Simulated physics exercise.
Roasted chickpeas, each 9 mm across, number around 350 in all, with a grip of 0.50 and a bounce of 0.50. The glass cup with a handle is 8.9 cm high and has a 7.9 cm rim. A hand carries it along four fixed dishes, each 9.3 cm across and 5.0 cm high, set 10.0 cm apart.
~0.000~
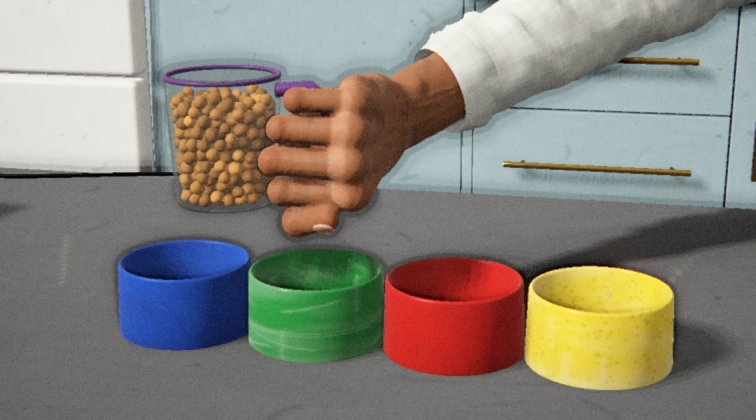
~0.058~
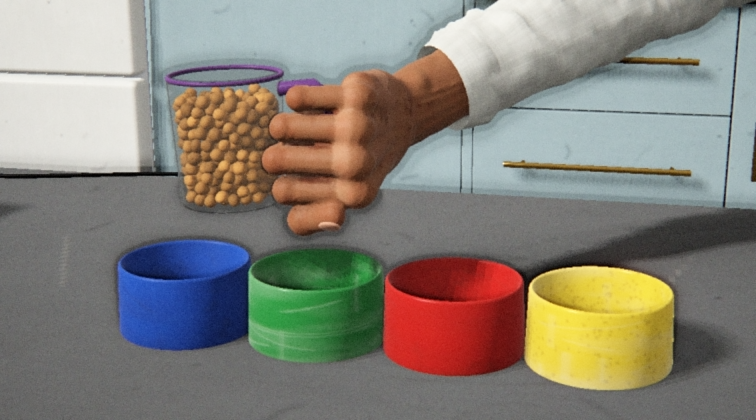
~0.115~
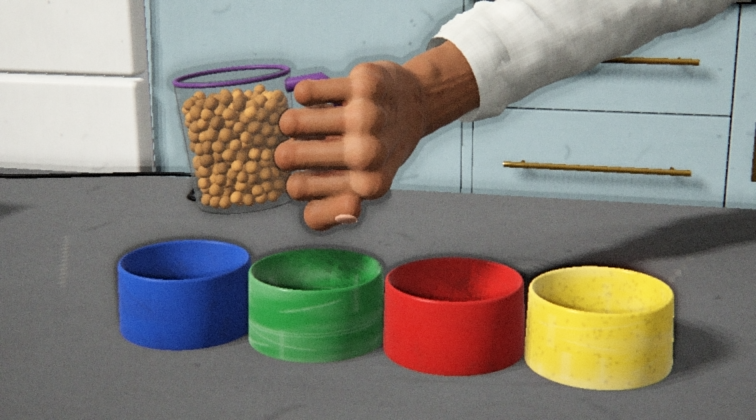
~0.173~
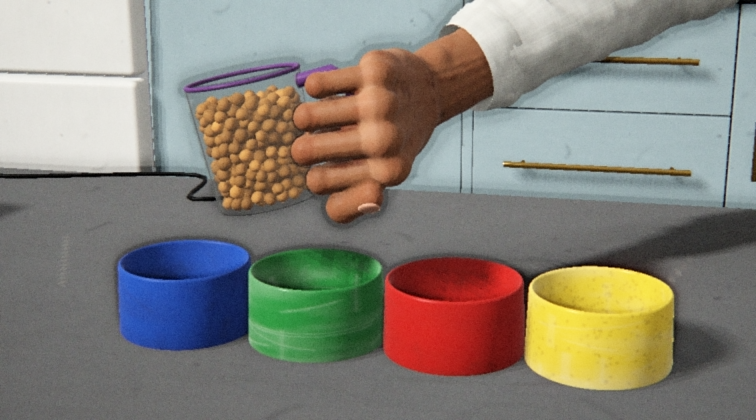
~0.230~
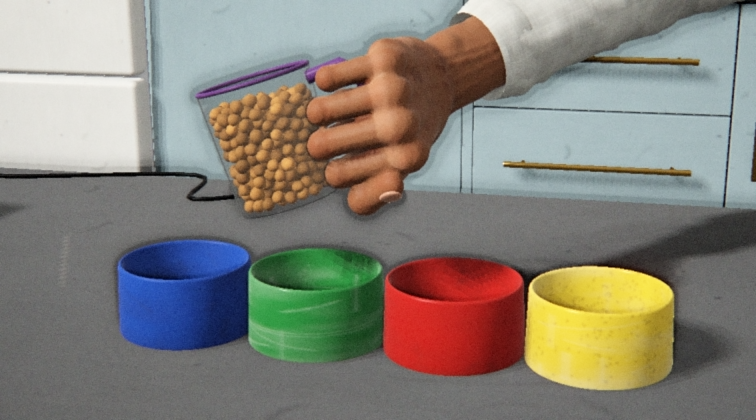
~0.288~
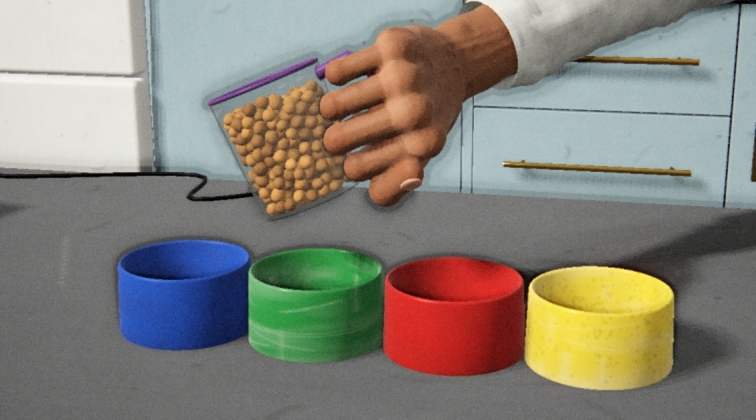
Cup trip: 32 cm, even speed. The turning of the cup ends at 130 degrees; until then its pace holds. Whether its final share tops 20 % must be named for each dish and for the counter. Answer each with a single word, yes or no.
Red yes, blue no, green no, yellow yes, counter no.
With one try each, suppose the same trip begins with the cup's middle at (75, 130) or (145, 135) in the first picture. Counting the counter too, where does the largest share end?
Green, then red.
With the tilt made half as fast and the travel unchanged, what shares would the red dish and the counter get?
Result: Red dish 0, counter 0.
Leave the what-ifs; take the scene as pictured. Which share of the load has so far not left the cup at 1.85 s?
Around 0 in a hundred.
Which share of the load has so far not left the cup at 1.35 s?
Close to 40 in a hundred.
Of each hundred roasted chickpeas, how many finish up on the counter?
Estimate: Near 10 per cent.
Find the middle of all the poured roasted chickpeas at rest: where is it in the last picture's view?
Somewhere near (535, 332) in the last picture.
After 0.92 s, tilt 84 degrees; cup holds 100 %.
Then, at 1.35 s, tilt 126 degrees; cup holds 40 %, red 40 %, yellow 10 %.
Then, at 1.85 s, tilt 130 degrees; cup holds 0 %, red 40 %, yellow 50 %.
In the end, at 2.2 s, red 40 %, blue 0 %, green 0 %, yellow 50 %, counter 10 %.
